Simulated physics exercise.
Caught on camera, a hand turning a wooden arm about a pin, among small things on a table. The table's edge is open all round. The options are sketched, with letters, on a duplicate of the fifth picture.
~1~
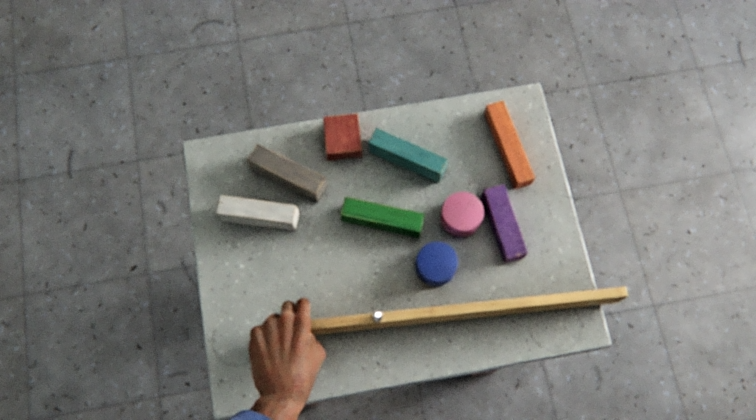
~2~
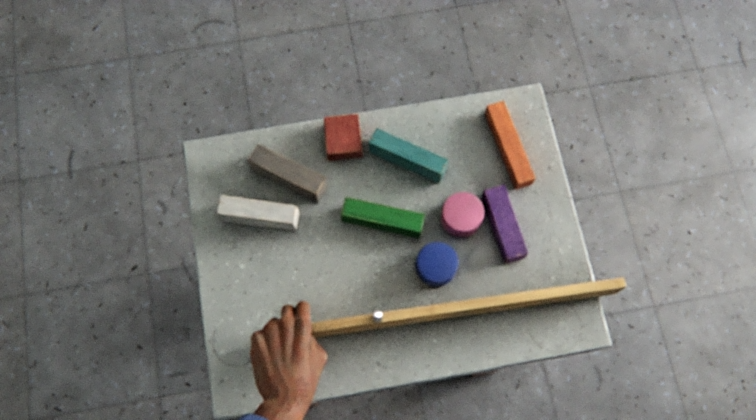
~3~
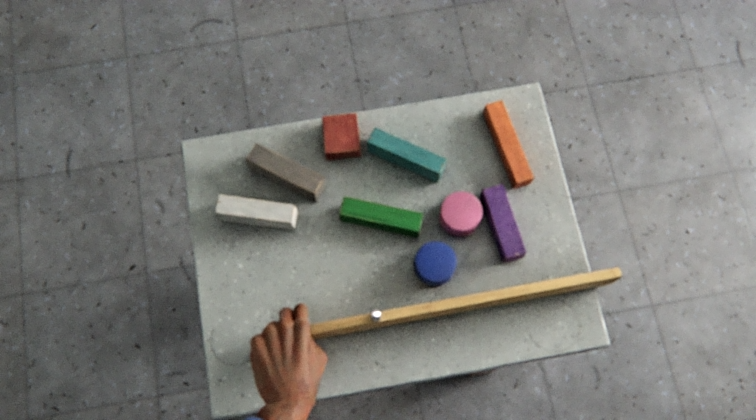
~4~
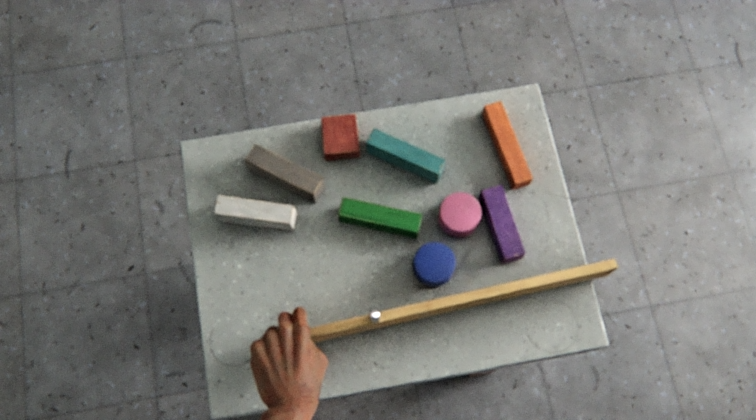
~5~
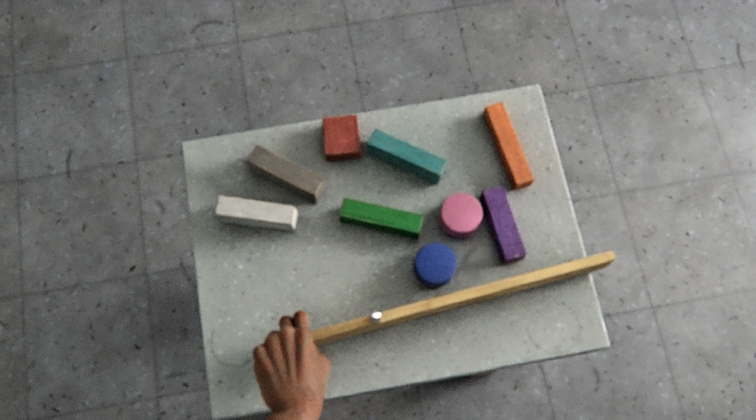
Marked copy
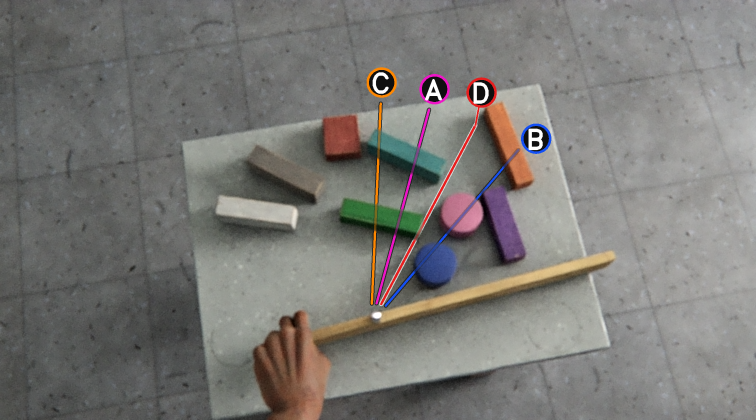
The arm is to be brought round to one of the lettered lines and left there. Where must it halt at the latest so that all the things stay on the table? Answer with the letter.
It should halt at D.
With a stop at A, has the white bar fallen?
No.
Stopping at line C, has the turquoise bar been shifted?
Yes.
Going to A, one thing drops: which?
It is the orange bar.
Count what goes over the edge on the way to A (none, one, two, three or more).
In all, one.
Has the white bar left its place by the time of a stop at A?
By then, no.
On the copy, A at (404, 203); B at (455, 225); C at (376, 199); D at (430, 211).
On D. First, arm (484, 250); purple bar (487, 201); blue tin (431, 258).
Then, arm (457, 222); orange bar (489, 121); purple bar (461, 158).
Finally, arm (435, 208); orange bar (475, 105); red block (333, 136); nothing has fallen.
By contrast, A drops the orange bar; B is safe but short; C drops the orange bar.
